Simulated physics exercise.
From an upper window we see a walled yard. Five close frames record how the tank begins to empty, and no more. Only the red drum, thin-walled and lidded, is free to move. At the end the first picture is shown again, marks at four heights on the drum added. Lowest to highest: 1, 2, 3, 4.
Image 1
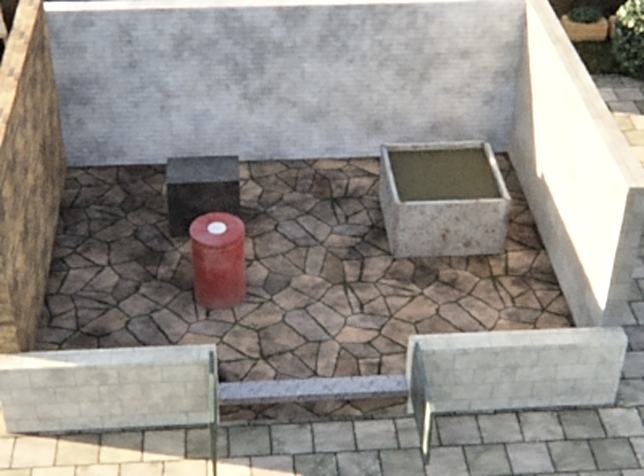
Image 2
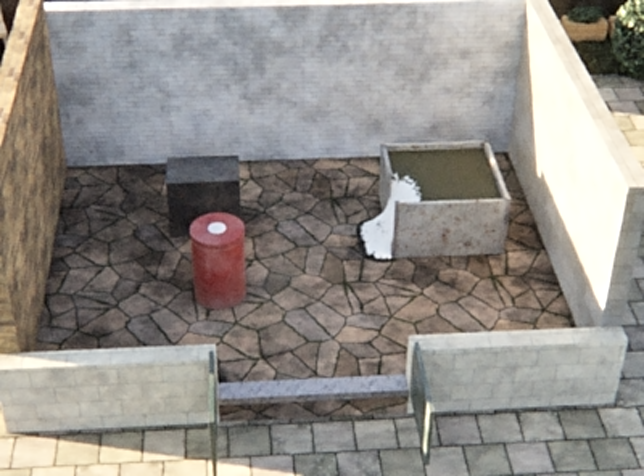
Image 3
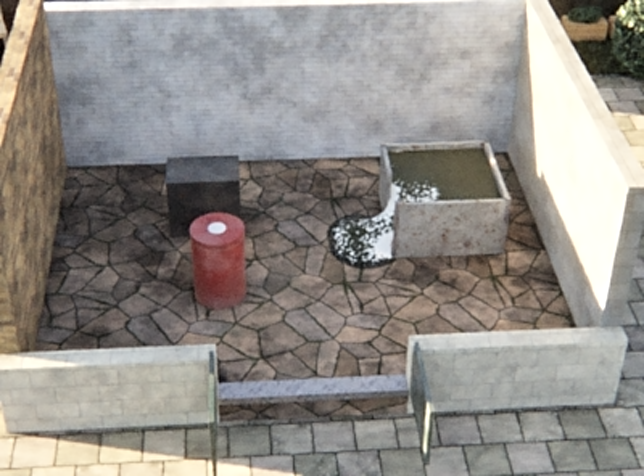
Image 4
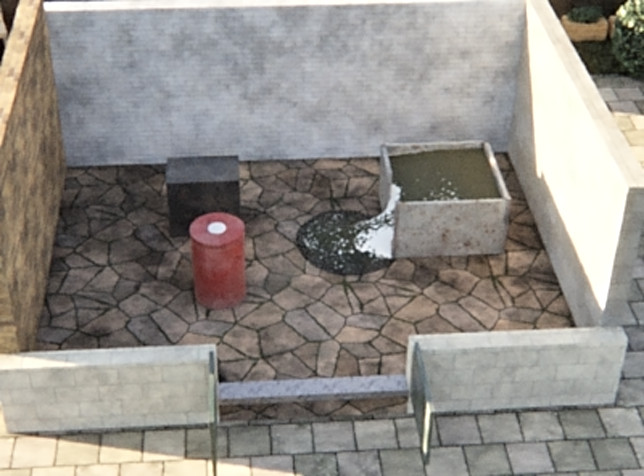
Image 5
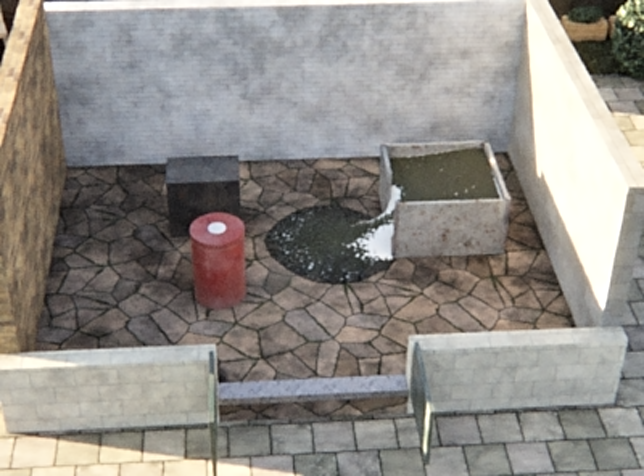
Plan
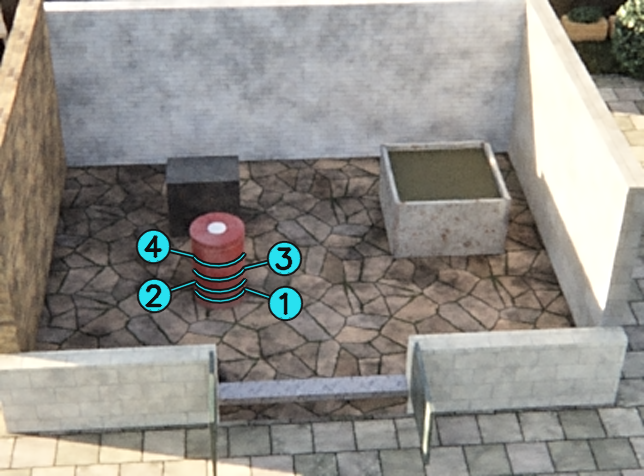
In this clip, water pours from the left side of a full stone tank in a walled yard, forming a dark, foam-flecked puddle that spreads leftward across the paving, while a red drum and a dark block stay still.
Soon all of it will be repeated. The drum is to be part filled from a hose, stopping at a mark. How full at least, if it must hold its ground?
Go for 2.
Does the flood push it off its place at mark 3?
No.
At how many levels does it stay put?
Three of the four.
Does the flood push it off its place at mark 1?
Yes.
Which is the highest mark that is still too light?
Here it is mark 1.
On the marked copy, 1 at (220, 301); 2 at (220, 291); 3 at (219, 280); 4 at (218, 265); from the bottom up 1, 2, 3, 4.
For mark 1, it is pushed about half its own width away.
For mark 2, it does not move.
For mark 3, it does not move.
For mark 4, it does not move.
